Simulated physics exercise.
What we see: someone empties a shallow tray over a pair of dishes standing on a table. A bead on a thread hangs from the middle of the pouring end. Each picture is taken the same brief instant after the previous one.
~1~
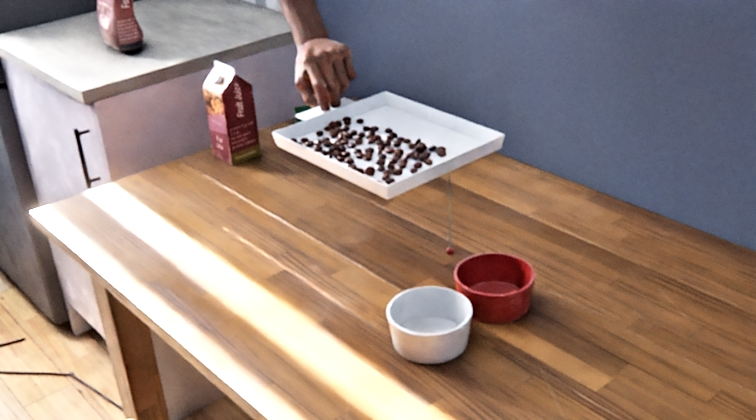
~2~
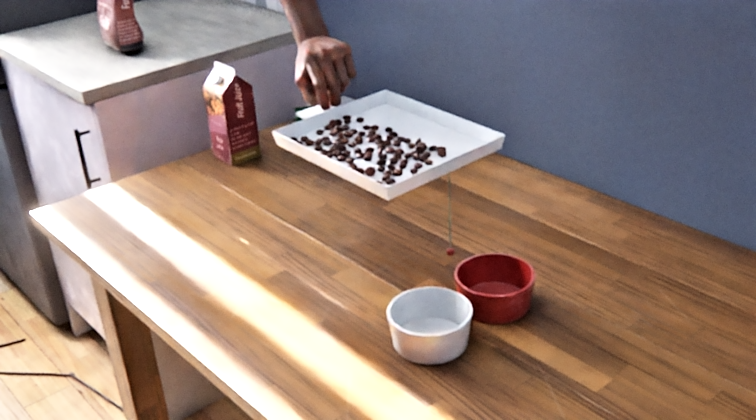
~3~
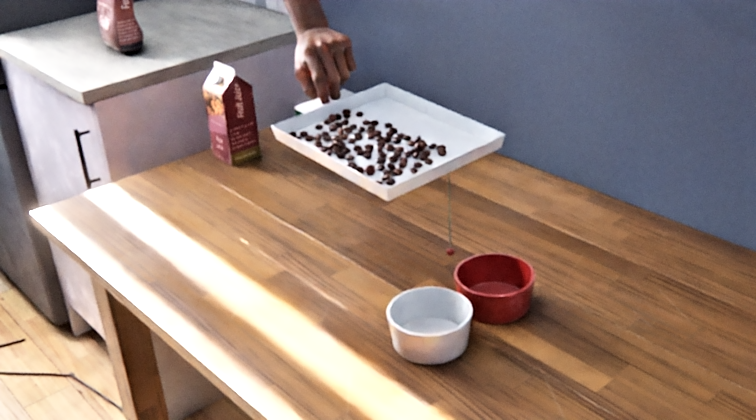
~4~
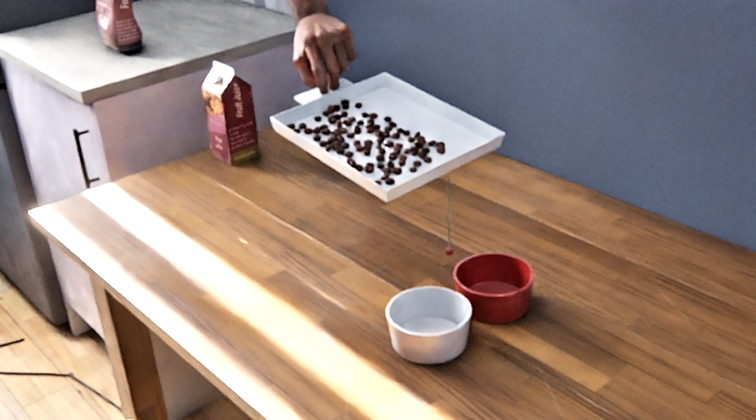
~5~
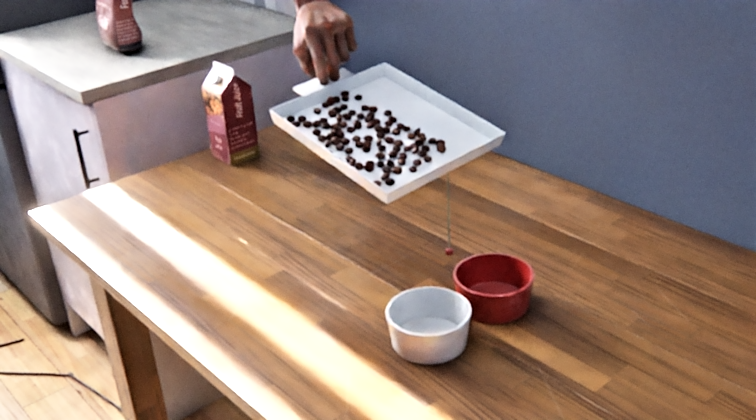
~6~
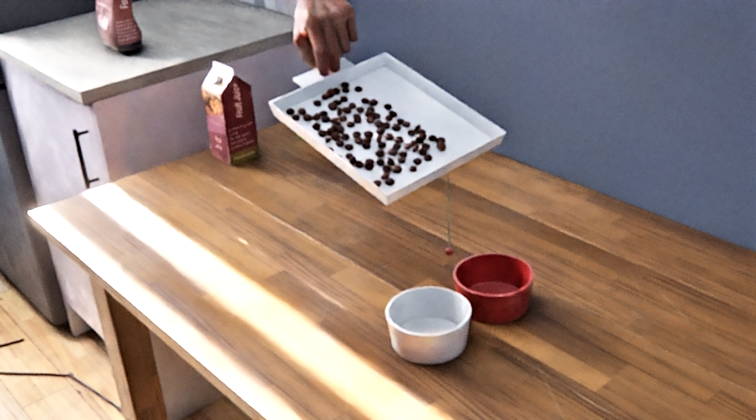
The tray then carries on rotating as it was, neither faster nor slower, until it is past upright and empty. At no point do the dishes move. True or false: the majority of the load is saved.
True.
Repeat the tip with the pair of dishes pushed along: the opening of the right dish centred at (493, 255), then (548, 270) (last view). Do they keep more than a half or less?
With the first shift the pair saves beyond half; with the second, less than a half.
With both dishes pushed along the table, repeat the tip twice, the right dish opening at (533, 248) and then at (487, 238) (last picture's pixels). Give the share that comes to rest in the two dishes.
Respectively 30 % and 20 %.
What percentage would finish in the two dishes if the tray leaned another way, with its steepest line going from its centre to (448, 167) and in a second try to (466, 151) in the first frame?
First case: 70 %; second case: 0 %.
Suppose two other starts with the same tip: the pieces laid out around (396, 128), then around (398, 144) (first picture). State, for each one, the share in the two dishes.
It would be about 70 per cent for the first and about 70 per cent for the second.
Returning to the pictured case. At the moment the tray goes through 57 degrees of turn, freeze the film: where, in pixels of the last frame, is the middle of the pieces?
Somewhere around pixel (400, 164) in the last picture.
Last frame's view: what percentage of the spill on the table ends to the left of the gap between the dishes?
That comes to about 90 per cent of the pieces.
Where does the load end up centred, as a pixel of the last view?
Near pixel (430, 332).
Just after the last frame, tray tipped steeply; every one on the tray.
A moment on, tray tipped right over; the larger part on the tray; about a tenth in the left dish; just a few outside both; just a few in the air.
Further on, tray tipped past a quarter turn; roughly two thirds in the left dish; about a tenth in the right dish; roughly a third outside both.
When it is over, tray tipped past a quarter turn; roughly two thirds in the left dish; about a tenth in the right dish; roughly a third outside both.
